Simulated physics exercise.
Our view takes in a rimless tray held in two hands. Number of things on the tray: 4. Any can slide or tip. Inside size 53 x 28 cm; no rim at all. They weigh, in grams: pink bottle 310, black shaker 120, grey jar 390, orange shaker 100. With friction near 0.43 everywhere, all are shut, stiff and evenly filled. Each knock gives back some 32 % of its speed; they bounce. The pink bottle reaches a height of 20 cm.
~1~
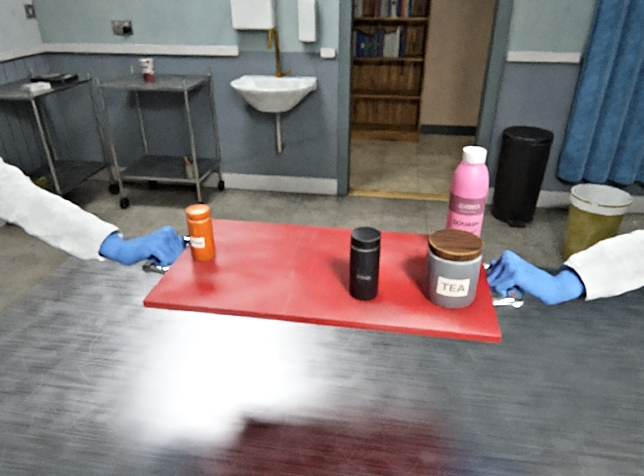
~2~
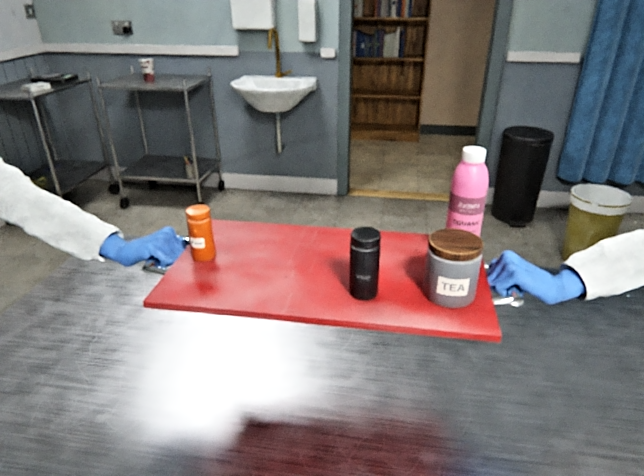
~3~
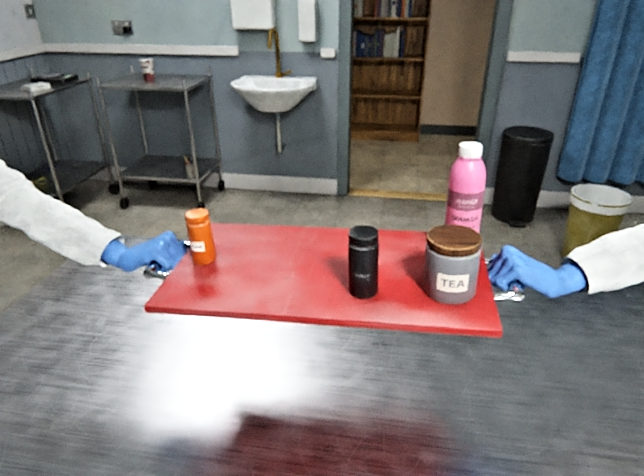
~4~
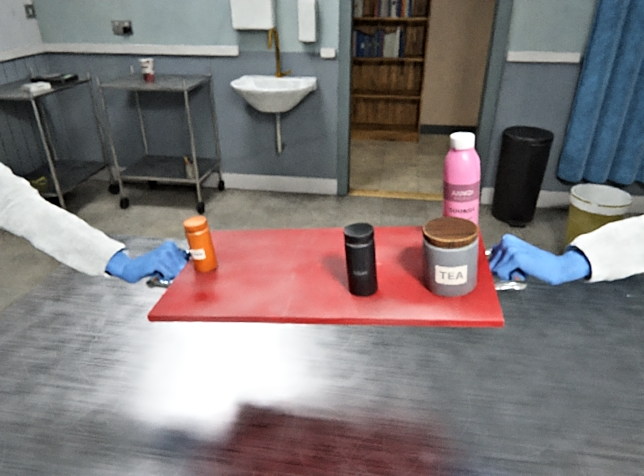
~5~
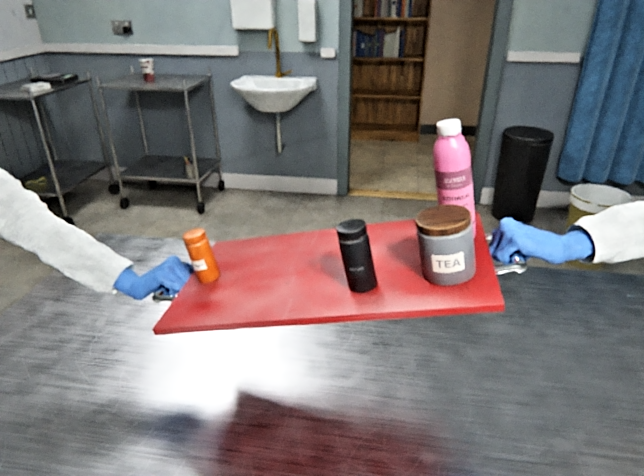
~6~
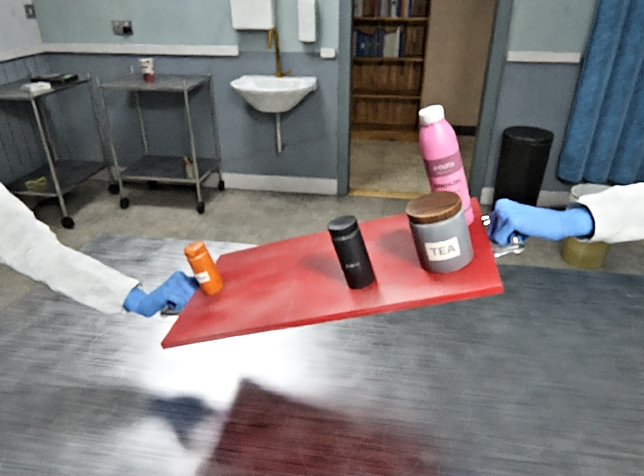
In a room with a sink and metal trolleys, two blue-gloved hands hold a red tray carrying an orange shaker, black shaker, grey jar and pink bottle, level at first, then tilt it steadily with its left edge down.
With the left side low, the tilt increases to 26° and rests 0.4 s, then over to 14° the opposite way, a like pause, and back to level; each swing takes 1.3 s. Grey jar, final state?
Upright.
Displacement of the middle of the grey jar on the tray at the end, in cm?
It ends up around 27 cm from its start.
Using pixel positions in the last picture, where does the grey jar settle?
It stops at about (282, 255).
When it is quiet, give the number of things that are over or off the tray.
The count is 3.
Then, 0.80 s past the last view, tray at 26°, left edge down; orange shaker now off the tray; grey jar shifted 6 cm near (390, 231); pink bottle on its side.
Then, 1.20 s past the last view, tray at 22°, left edge down; pink bottle and black shaker now off the tray; grey jar shifted 20 cm near (314, 258).
Then, 1.90 s past the last view, tray at 10°, right edge down; grey jar shifted 27 cm near (286, 249).
Finally, off the tray and tipped over, pink bottle, black shaker and orange shaker; not toppled but over 5 cm from the start, grey jar. Final places as that camera would see them, grey jar near (282, 255).
